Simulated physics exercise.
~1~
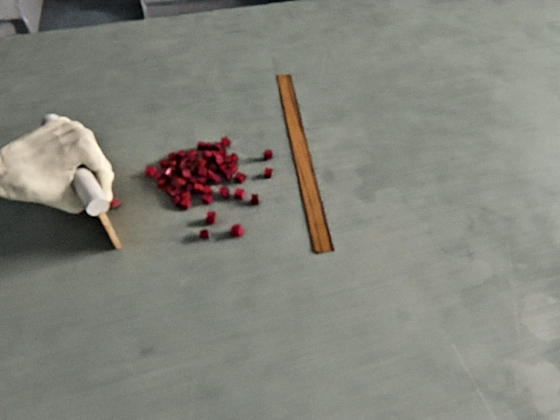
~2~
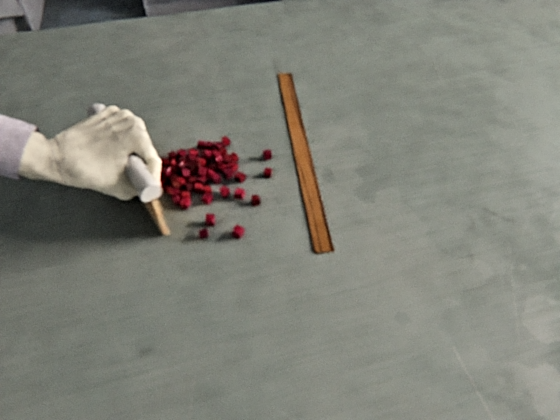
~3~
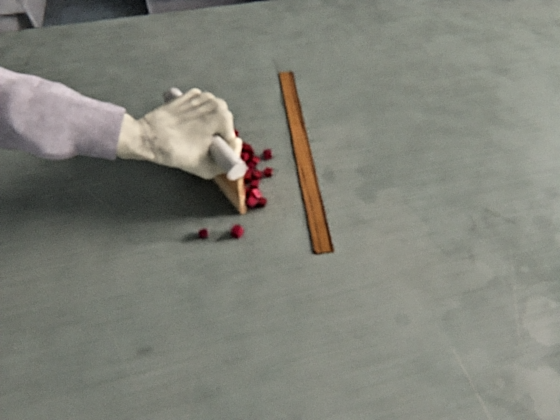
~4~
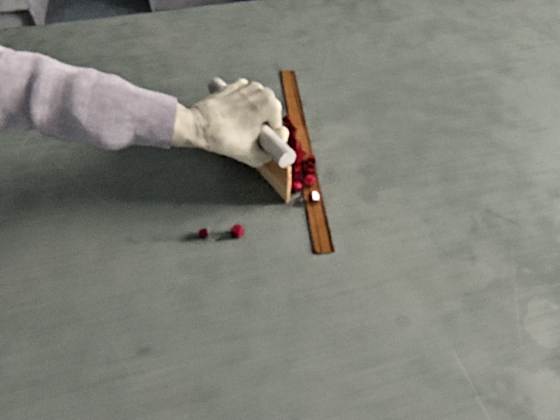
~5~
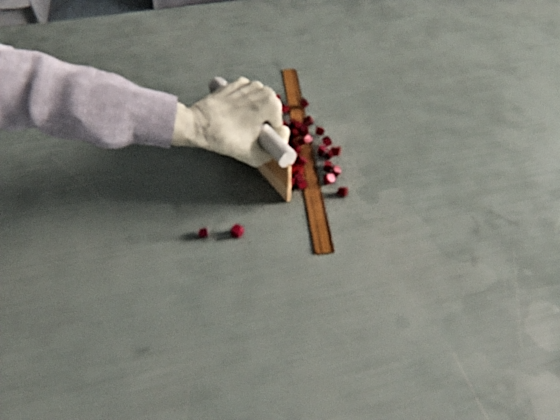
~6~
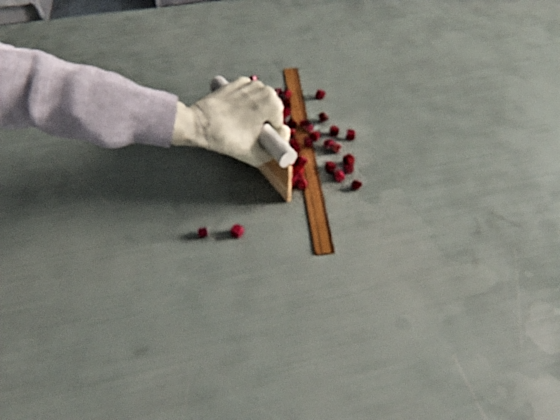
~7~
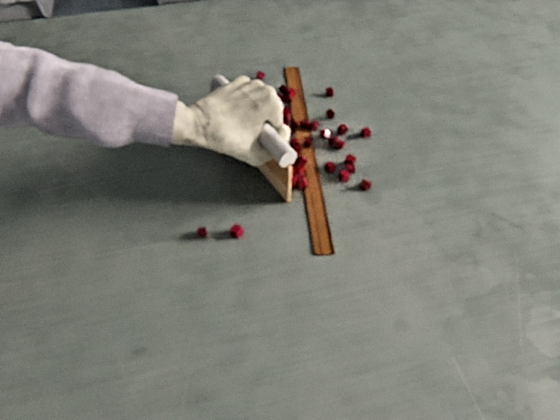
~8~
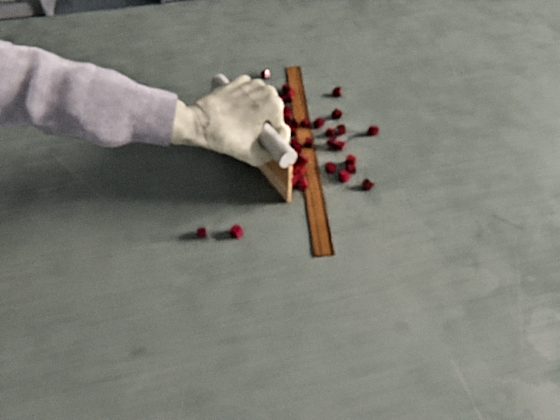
In the video, a pale-gloved hand pushes a pile of dark red cubes rightward with a wooden scraper toward a narrow wooden strip, then stops just short. Many cubes tumble and spread beyond the strip, some remain on or against it, and two lie left behind.
